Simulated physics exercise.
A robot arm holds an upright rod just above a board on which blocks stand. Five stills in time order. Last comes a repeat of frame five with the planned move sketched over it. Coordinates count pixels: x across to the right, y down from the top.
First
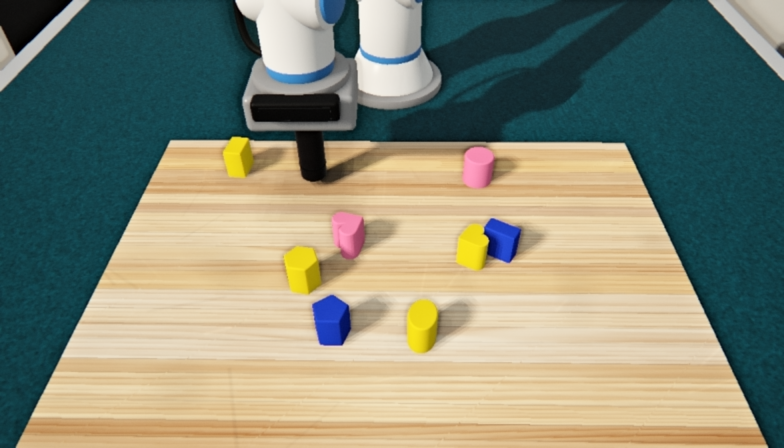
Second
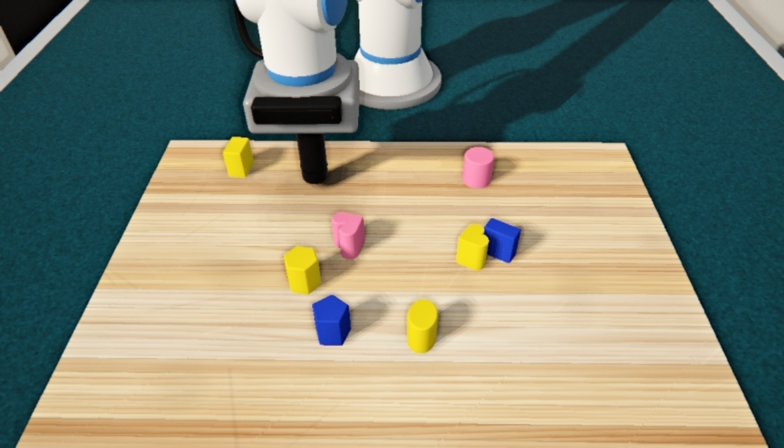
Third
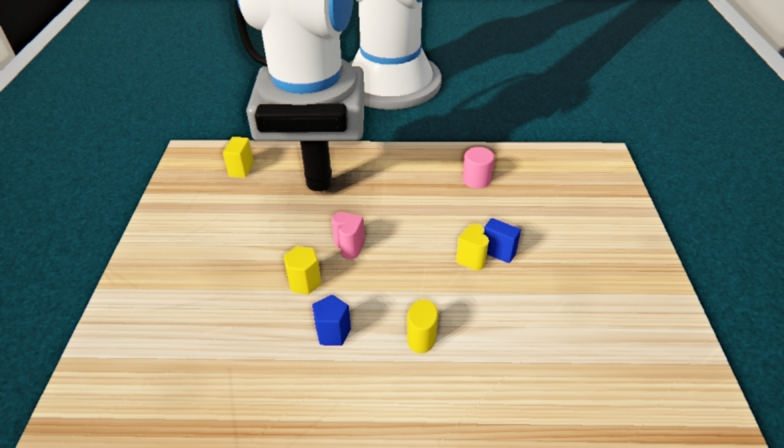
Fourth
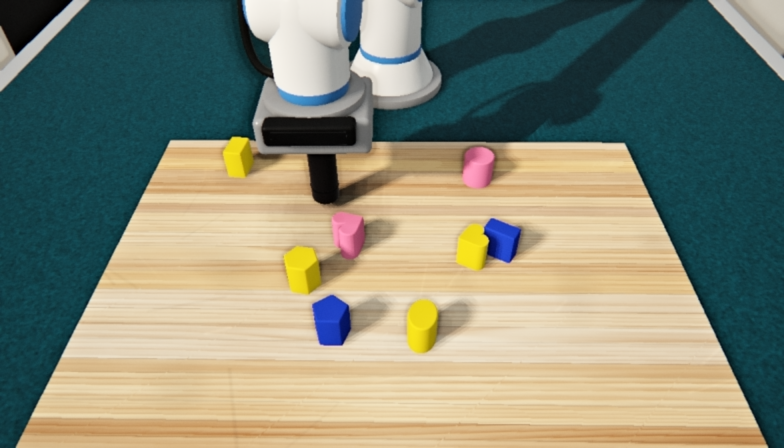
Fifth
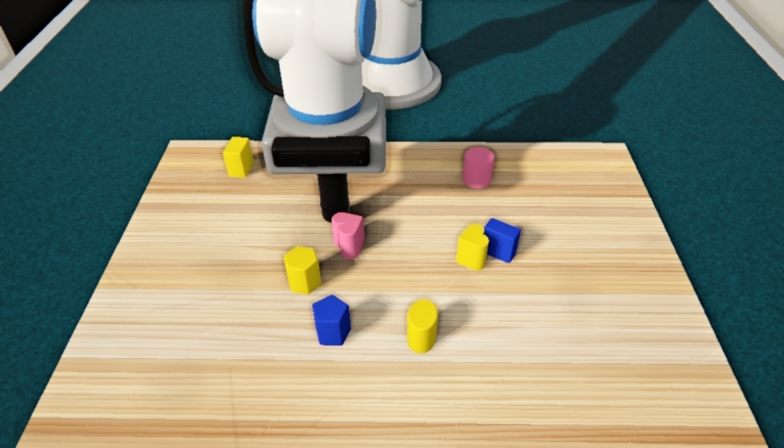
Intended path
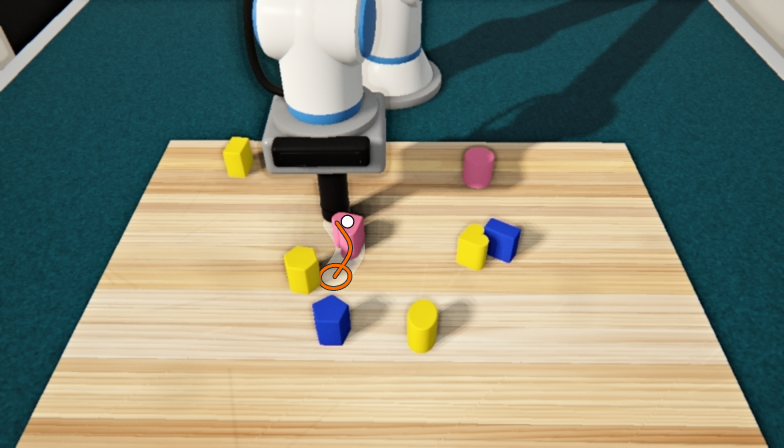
Robot arm easing its black rod forward and slightly right over a wooden board, nearing a pink block among motionless coloured blocks.
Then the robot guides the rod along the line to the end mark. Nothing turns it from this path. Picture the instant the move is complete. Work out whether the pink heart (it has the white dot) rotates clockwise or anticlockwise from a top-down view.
The twist is anticlockwise.
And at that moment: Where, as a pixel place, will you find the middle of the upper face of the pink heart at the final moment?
Top centre: (363, 257).
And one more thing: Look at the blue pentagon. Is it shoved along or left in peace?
It is still where it was.
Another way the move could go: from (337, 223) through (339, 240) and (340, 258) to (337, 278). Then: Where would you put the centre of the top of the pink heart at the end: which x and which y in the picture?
Located at (365, 249).
Drawn move, from (337, 223) via (348, 239) and (348, 258), ending at (335, 277); the dot is on the pink heart.
On the path given first. Halfway along, rod at (350, 241); pink heart at (363, 244).
At the end, rod at (334, 269); yellow hexagonal block still; blue pentagon still; pink heart at (363, 257), turned 75° anticlockwise.
